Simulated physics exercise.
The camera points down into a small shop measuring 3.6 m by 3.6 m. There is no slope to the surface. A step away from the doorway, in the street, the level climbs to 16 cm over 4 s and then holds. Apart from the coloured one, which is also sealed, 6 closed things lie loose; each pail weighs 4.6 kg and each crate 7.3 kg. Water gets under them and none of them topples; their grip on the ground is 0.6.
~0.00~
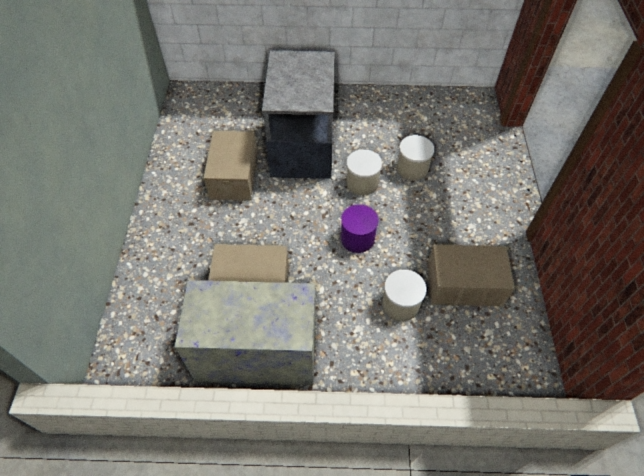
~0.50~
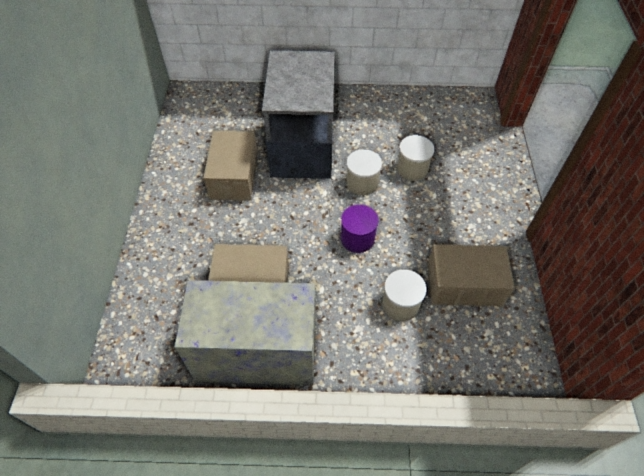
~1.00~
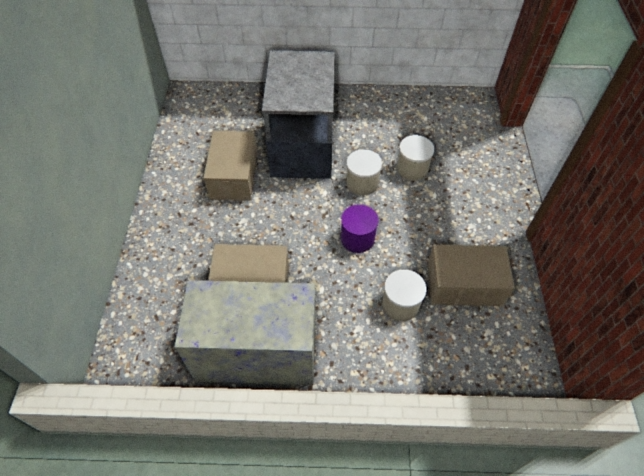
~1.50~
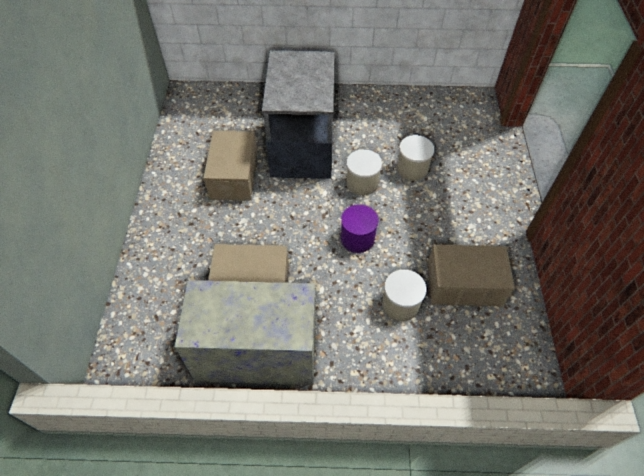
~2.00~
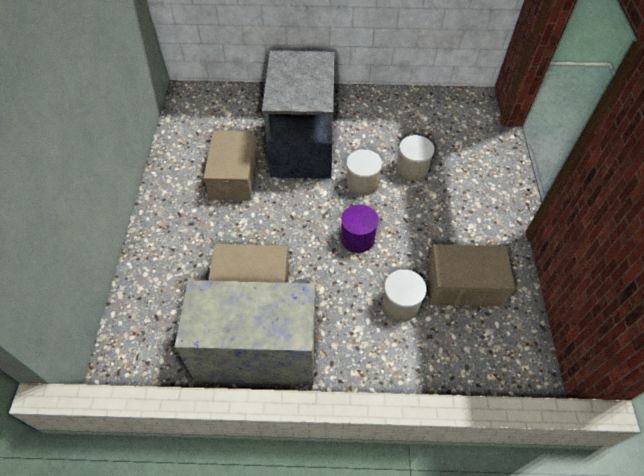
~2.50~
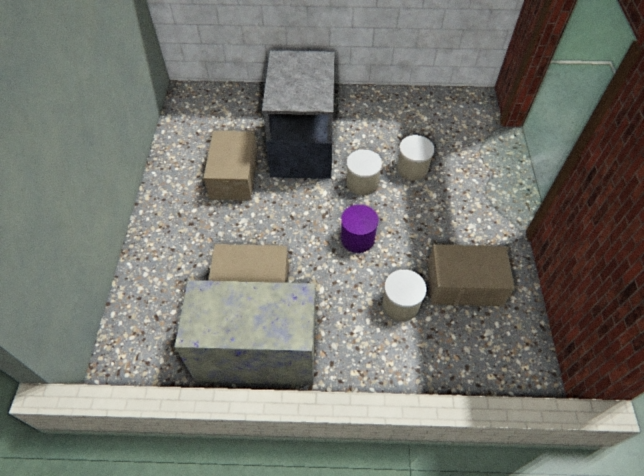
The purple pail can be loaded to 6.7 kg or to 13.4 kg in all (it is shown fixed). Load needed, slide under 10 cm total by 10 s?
Large only.
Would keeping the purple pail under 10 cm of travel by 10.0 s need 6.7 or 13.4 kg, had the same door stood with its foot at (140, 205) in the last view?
Answer: Only the upper mass works.
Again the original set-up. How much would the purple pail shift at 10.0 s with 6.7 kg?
I'd put it at roughly 60 cm.
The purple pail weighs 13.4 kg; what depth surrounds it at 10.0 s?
Depth: Approx. 7 cm.
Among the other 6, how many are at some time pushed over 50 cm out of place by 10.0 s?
Count: 4.
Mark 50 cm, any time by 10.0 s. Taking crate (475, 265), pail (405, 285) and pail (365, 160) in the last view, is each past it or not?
Taking them in order: Within the mark, within the mark and beyond the mark.
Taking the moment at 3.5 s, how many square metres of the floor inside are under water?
Roughly 1.5 m2.
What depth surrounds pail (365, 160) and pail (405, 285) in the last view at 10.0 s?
First roughly 9 cm, second roughly 4 cm.
After 3.5 s the purple pail would be 0 cm from its start with 6.7 kg and 0 cm from its start with 13.4 kg; 0 cm of water round it then.
After 4.5 s the purple pail would be 0 cm from its start with 6.7 kg and 0 cm from its start with 13.4 kg; 4 cm of water round it then.
After 7.0 s the purple pail would be 37 cm from its start with 6.7 kg and 0 cm from its start with 13.4 kg; 5 cm of water round it then.
After 10.0 s the purple pail would be 65 cm from its start with 6.7 kg and 0 cm from its start with 13.4 kg; 7 cm of water round it then.
